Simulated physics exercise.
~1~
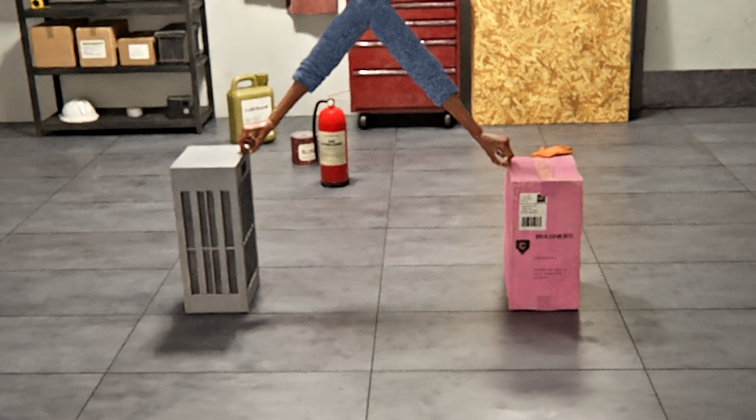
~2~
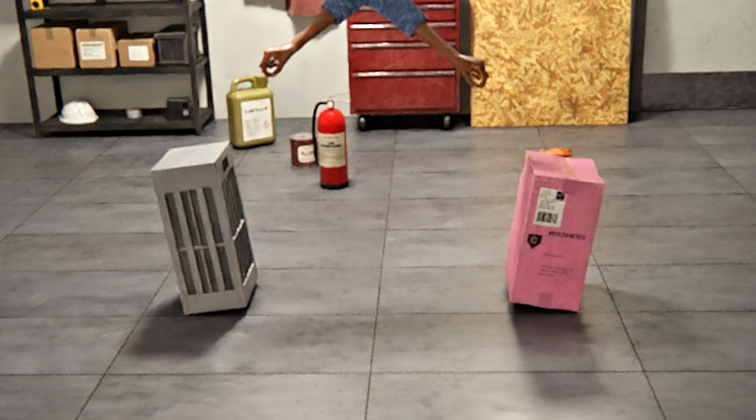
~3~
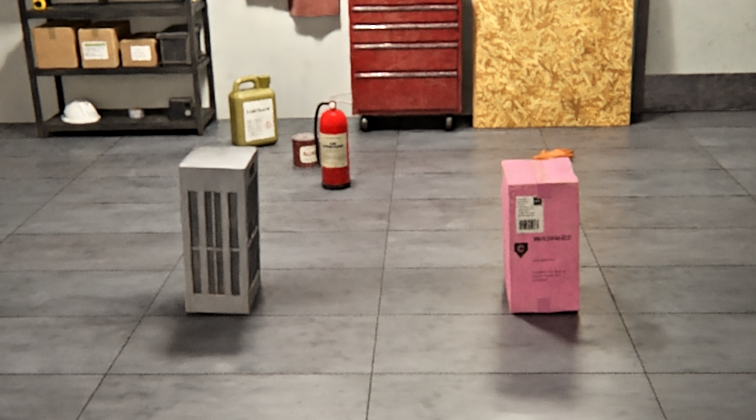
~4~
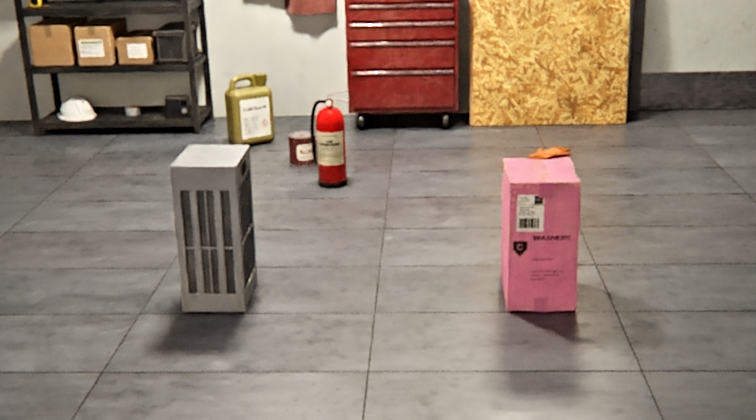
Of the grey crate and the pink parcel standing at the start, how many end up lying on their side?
None of them do. Both the grey crate and the pink parcel are standing upright at the end.
